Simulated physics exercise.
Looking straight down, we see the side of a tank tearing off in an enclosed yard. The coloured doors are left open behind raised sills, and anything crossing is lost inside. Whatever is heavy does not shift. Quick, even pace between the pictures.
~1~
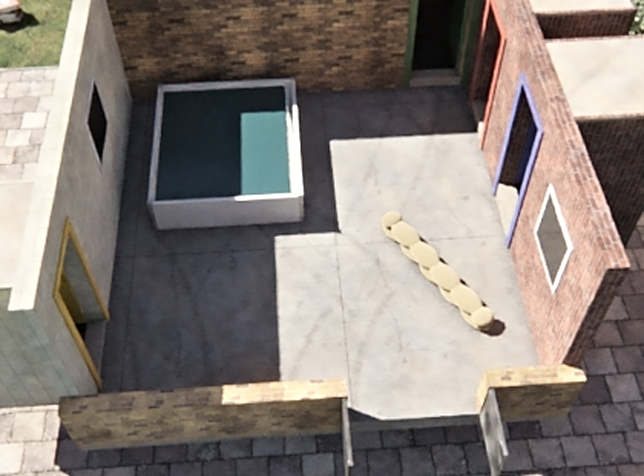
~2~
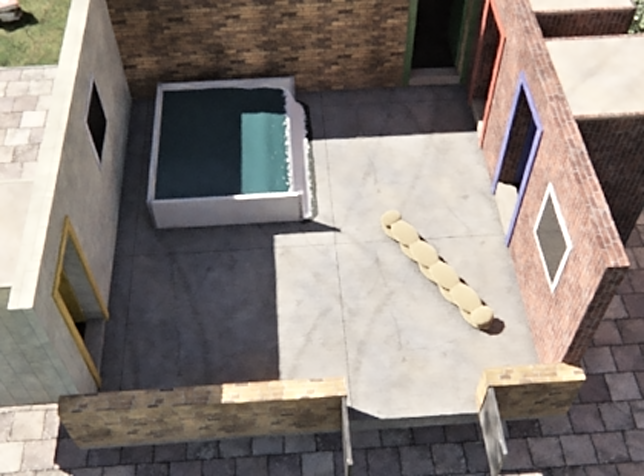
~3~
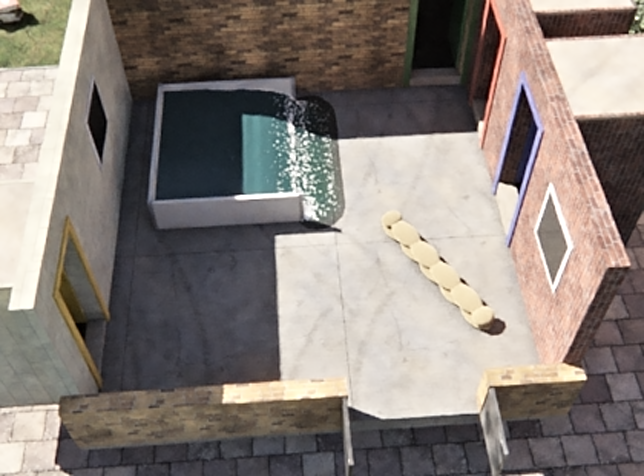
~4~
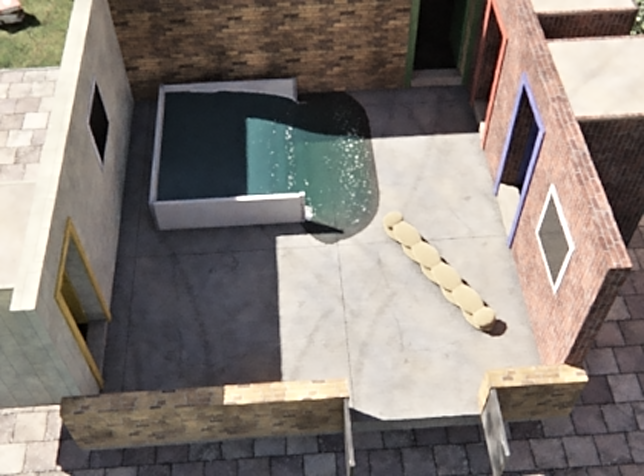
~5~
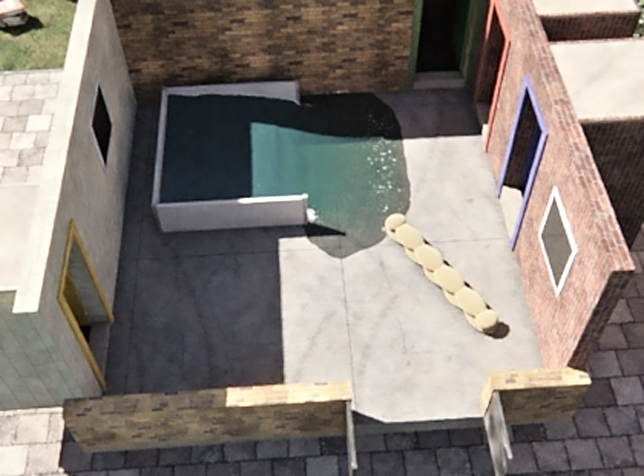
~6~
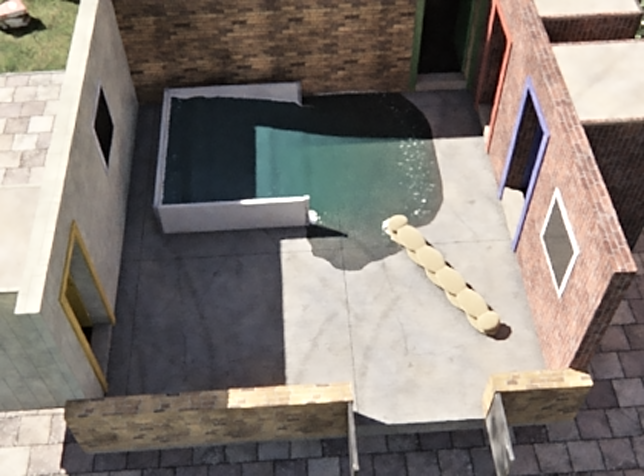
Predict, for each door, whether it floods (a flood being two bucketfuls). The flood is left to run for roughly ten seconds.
At the end, the yellow door will most likely not exceed two buckets; the green door will most likely exceed two buckets; the blue door will most likely not exceed two buckets; the red door will most likely exceed two buckets.
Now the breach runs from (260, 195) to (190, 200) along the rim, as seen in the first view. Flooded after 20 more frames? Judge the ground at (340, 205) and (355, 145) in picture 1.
Log: Point 1 unreached; point 2 unreached.
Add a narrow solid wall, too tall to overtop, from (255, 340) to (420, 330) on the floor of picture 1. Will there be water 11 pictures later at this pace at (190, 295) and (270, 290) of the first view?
As listed: No water, free of water.
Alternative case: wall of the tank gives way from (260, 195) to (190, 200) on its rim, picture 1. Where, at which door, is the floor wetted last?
You want the green one.
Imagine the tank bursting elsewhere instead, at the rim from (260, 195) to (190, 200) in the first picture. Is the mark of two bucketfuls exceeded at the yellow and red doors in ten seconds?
First yellow crosses the line, then red comes up short.
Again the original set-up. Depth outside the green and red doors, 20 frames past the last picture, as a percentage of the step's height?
In order: Roughly 150 and 160 in a hundred.
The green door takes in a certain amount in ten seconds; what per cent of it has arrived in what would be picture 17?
My estimate is close to 10 per cent.
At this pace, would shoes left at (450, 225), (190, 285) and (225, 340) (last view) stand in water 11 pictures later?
Result, in that order: Wetted / not wetted / not wetted.
A moment on, water covers 35 % of the floor; the yellow door not reached, the green door wet at the sill, nothing in, the blue door wet at the sill, nothing in, the red door under two buckets in.
Next, water covers 40 % of the floor; the yellow door not reached, the green door under two buckets in, the blue door wet at the sill, nothing in, the red door over two buckets in.
Then, water covers 55 % of the floor; the yellow door not reached, the green door over two buckets in, the blue door wet at the sill, nothing in, the red door far over two buckets in.
Later, water covers 70 % of the floor; the yellow door not reached, the green door far over two buckets in, the blue door wet at the sill, nothing in, the red door far over two buckets in.
In the end, water covers 95 % of the floor; the yellow door under two buckets in, the green door far over two buckets in, the blue door wet at the sill, nothing in, the red door far over two buckets in.
